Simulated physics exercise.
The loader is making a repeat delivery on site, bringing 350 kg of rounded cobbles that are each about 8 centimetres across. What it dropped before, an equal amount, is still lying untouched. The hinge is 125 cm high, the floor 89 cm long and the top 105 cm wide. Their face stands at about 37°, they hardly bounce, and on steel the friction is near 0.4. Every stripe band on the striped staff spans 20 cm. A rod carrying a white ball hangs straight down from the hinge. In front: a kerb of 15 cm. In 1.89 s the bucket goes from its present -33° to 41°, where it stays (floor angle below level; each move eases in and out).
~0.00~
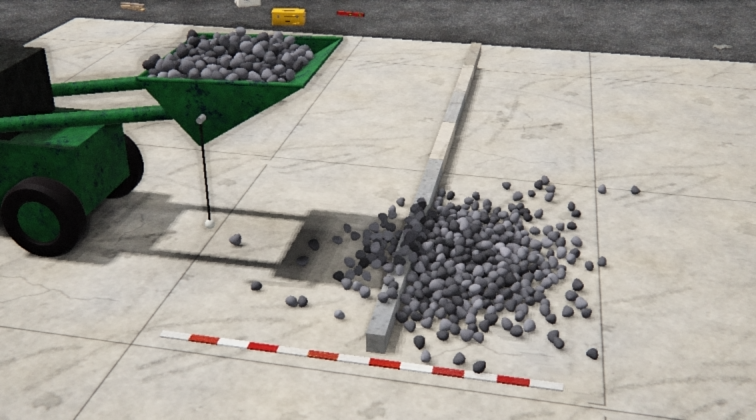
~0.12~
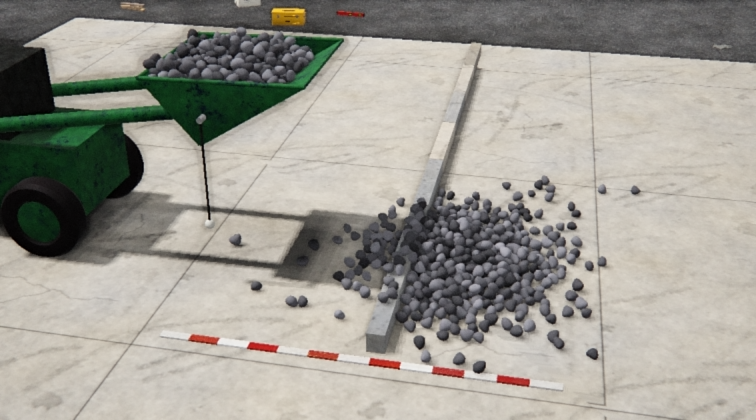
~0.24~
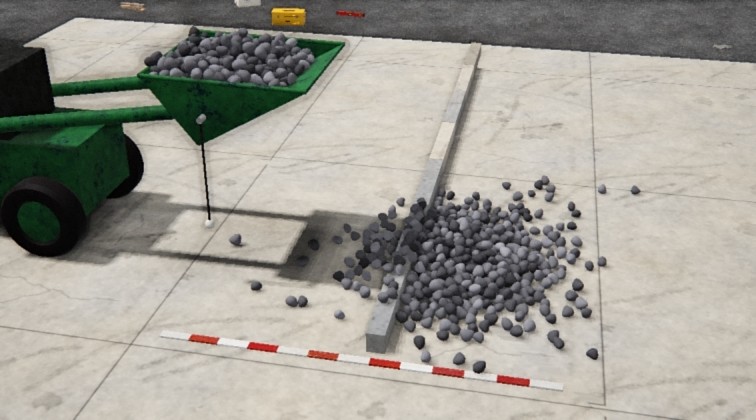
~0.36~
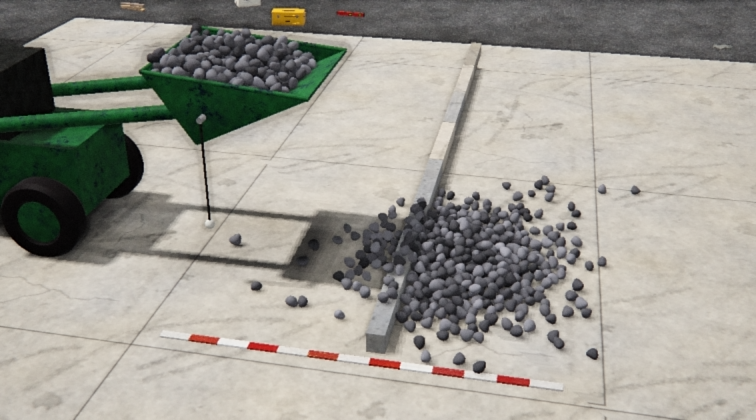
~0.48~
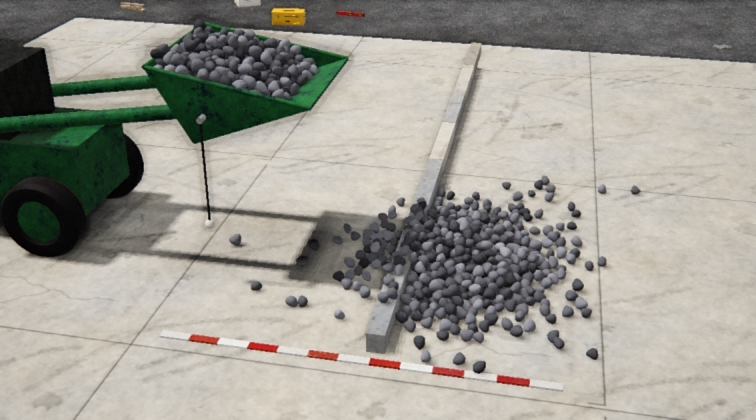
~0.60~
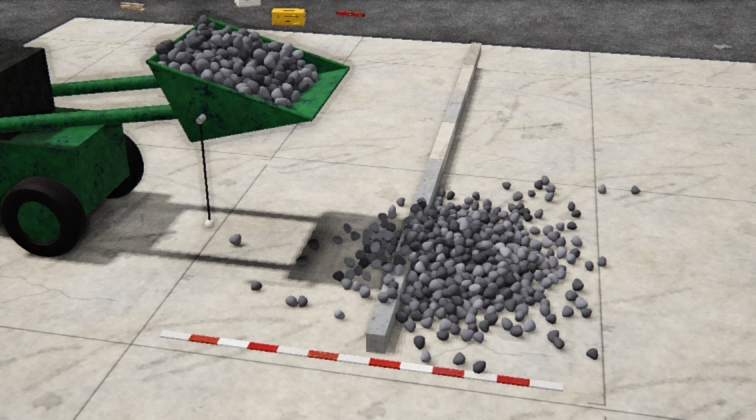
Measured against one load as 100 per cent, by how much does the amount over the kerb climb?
The amount climbs by some 0 per cent of a load.
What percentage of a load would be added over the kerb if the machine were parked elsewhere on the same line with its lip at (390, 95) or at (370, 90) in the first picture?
First place: Roughly 65 %; second place: Roughly 35 %.
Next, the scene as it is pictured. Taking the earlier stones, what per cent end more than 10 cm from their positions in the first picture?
Roughly 5 percent.
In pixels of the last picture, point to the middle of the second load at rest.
The middle lies near (352, 242) in the last picture.
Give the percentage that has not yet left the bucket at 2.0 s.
15 %.
After 1.4 s the floor is at 30°; in per cent of one load, 92 in the bucket, 22 on this side of the kerb, 86 over the kerb; the foremost stones are at (597, 265).
After 2.0 s the floor is at 41°; in per cent of one load, 17 in the bucket, 96 on this side of the kerb, 86 over the kerb; the foremost stones are at (597, 265).
After 2.3 s the floor is at 41°; in per cent of one load, 0 in the bucket, 113 on this side of the kerb, 87 over the kerb; the foremost stones are at (597, 265).
After 4.9 s the floor is at 41°; in per cent of one load, 0 in the bucket, 113 on this side of the kerb, 87 over the kerb; the foremost stones are at (597, 265). Net gain over the kerb, 0.
